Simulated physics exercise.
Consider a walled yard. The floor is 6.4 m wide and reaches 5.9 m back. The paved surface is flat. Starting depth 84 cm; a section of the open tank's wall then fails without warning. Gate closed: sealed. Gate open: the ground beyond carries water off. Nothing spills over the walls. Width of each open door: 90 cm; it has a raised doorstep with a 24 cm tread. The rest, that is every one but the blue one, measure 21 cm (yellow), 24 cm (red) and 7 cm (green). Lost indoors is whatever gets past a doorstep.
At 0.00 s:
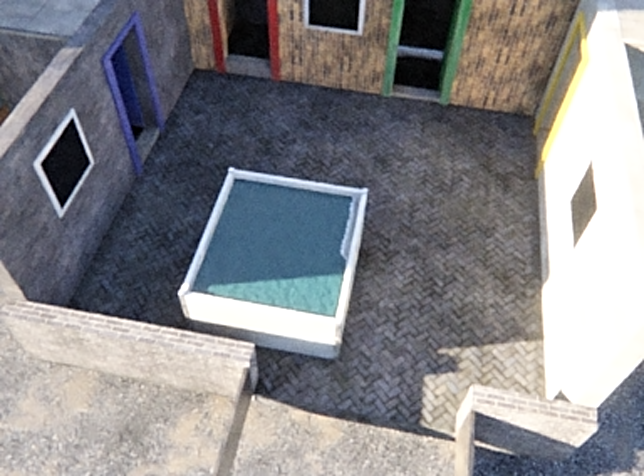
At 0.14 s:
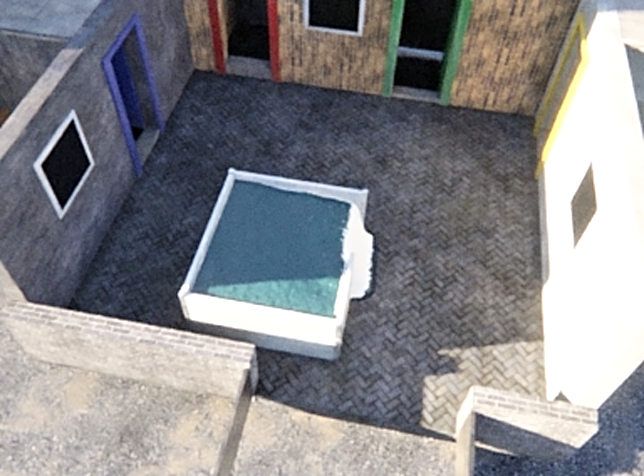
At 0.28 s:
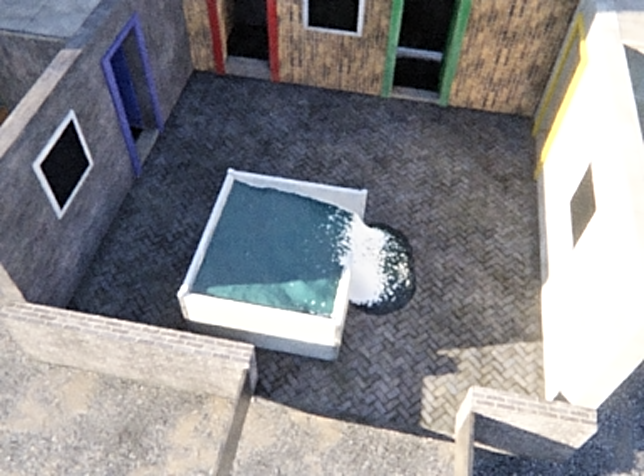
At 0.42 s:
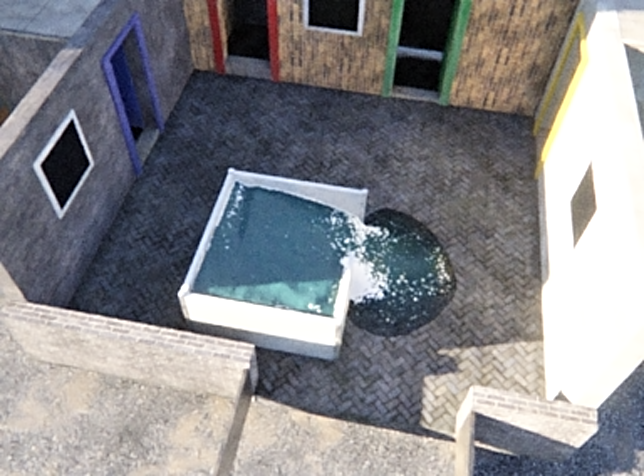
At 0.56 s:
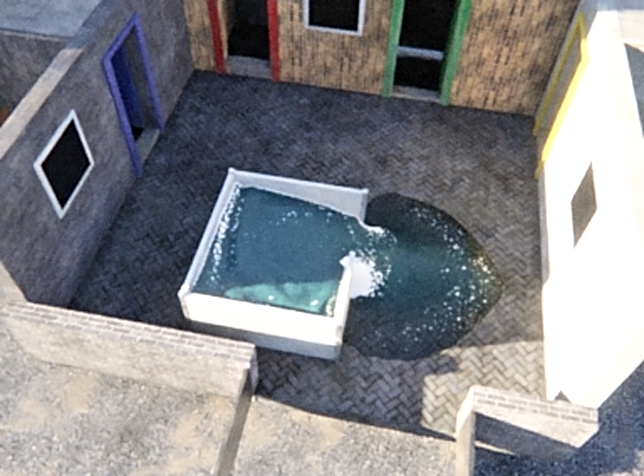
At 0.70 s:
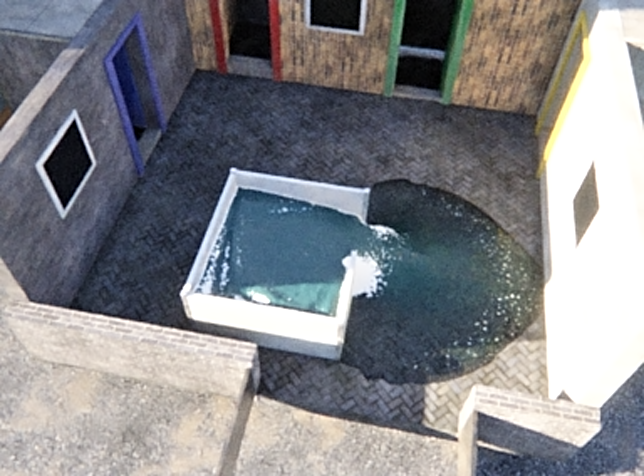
The footage shows a white-walled tank of still, blue-green water in a paved, walled yard; water then pours through a gap in its right side, foaming white, and spreads rightward across the dark paving in a widening rounded pool.
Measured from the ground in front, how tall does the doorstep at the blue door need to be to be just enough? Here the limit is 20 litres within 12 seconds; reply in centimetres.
It needs to be about 7 cm tall.
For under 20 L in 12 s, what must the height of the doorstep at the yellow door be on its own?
For yellow: Close to 17 cm.
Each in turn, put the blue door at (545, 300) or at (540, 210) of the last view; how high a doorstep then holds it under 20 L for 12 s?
Roughly 32 and 23 cm.
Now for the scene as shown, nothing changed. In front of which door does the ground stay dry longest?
Last in order comes the blue door.
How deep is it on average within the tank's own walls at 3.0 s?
Average depth: Approx. 34 cm.
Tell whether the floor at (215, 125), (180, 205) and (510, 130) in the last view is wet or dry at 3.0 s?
One by one: Clear, clear, drenched.
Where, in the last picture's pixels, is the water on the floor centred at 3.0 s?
About (405, 259).
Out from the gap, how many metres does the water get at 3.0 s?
4.6 m.
After 1.4 s water covers 30 % of the floor, deepest (44 cm) near (364, 254); it has not reached the blue door.
After 3.0 s water covers 40 % of the floor, deepest (34 cm) near (522, 118); it has not reached the blue door.
After 12.0 s water covers 95 % of the floor, deepest (14 cm) near (90, 270); 8 cm at the blue door, 0 litres in over its 12 cm doorstep.
At the blue door as built, the water arrived by 5.4 s and peaked near 10 cm at 8.4 s.
Run again over the same 12 s with other heights there, 31 litres in over 6 cm, 7 litres over 8 cm. The limit of 20 litres is kept from about 7 cm up.
